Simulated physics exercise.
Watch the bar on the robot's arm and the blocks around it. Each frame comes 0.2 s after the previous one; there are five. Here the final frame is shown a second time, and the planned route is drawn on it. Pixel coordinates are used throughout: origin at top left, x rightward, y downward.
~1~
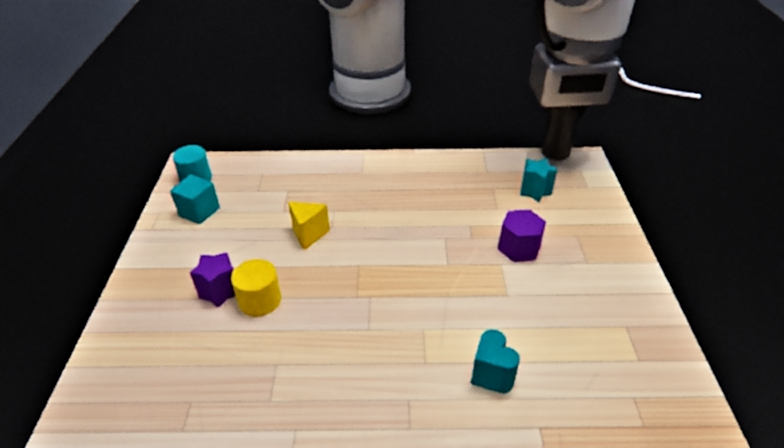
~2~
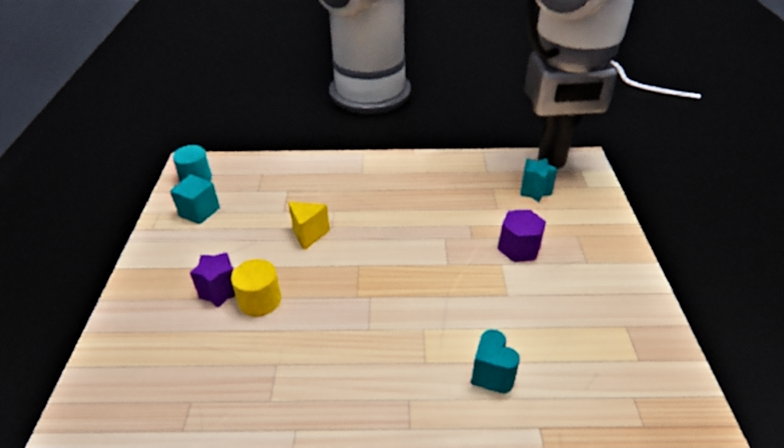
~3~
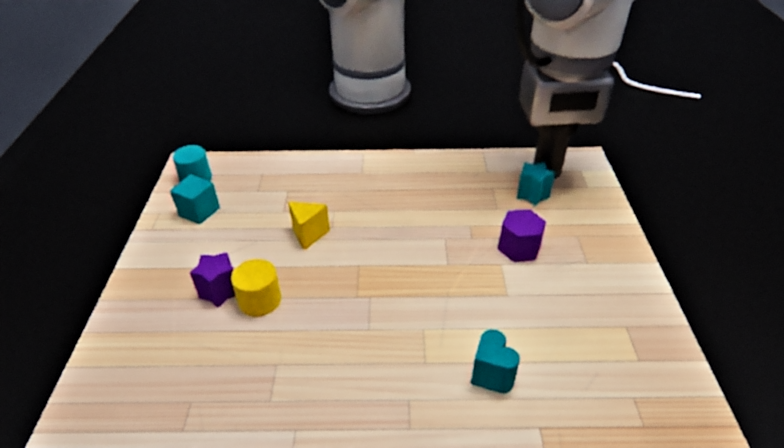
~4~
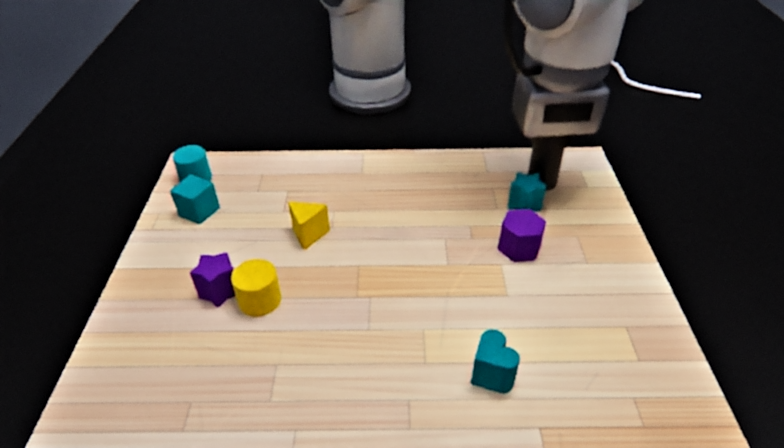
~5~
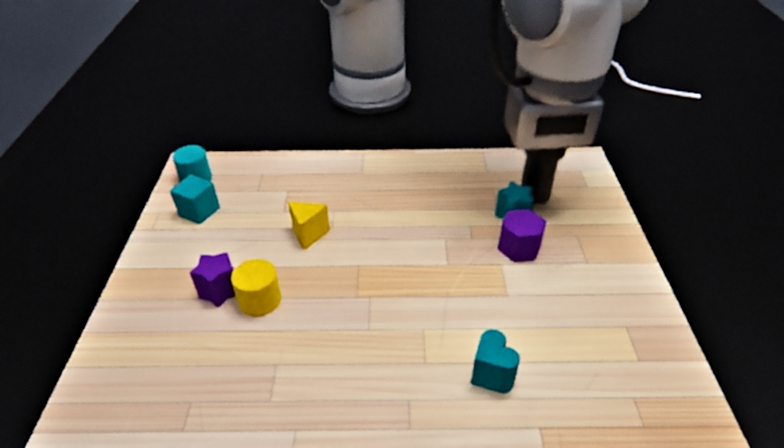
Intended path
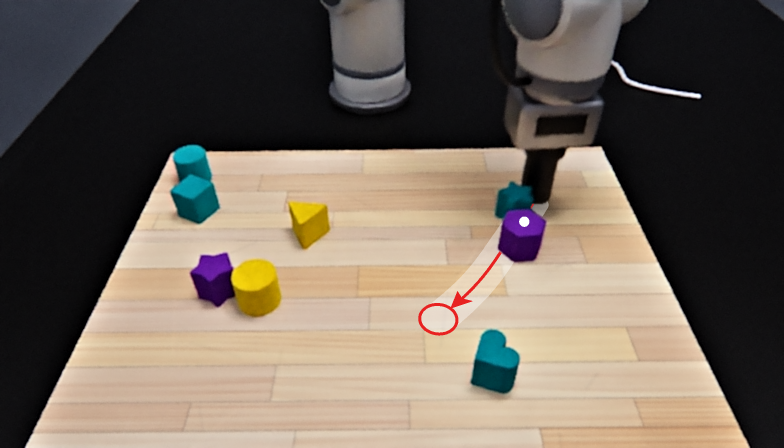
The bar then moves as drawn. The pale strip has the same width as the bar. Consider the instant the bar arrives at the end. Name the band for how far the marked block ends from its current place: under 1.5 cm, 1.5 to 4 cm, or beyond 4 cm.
Covers over 4 cm.
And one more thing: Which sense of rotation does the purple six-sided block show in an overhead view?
Spin direction: Counter-clockwise.
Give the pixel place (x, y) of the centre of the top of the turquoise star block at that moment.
My best guess is (482, 209).
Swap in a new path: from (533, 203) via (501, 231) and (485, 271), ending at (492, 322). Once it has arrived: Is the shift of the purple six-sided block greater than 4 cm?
I believe not.
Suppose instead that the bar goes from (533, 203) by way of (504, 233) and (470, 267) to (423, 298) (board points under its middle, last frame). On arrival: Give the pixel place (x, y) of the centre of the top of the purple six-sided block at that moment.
About (522, 246).
Path on the board, from (533, 203) via (510, 238) and (482, 278), ending at (438, 319); the dot is on the purple six-sided block.
On the path given first. One third of the way, bar (511, 230); turquoise star block (484, 206), turned 85° clockwise; purple six-sided block (519, 239).
Two thirds of the way, bar (482, 270); turquoise star block (482, 209), turned 105° clockwise; purple six-sided block (517, 275), turned 85° anticlockwise.
At the end, bar (439, 311); turquoise heart-shaped block in place; turquoise star block (482, 209), turned 105° clockwise; purple six-sided block (516, 277), turned 100° anticlockwise.
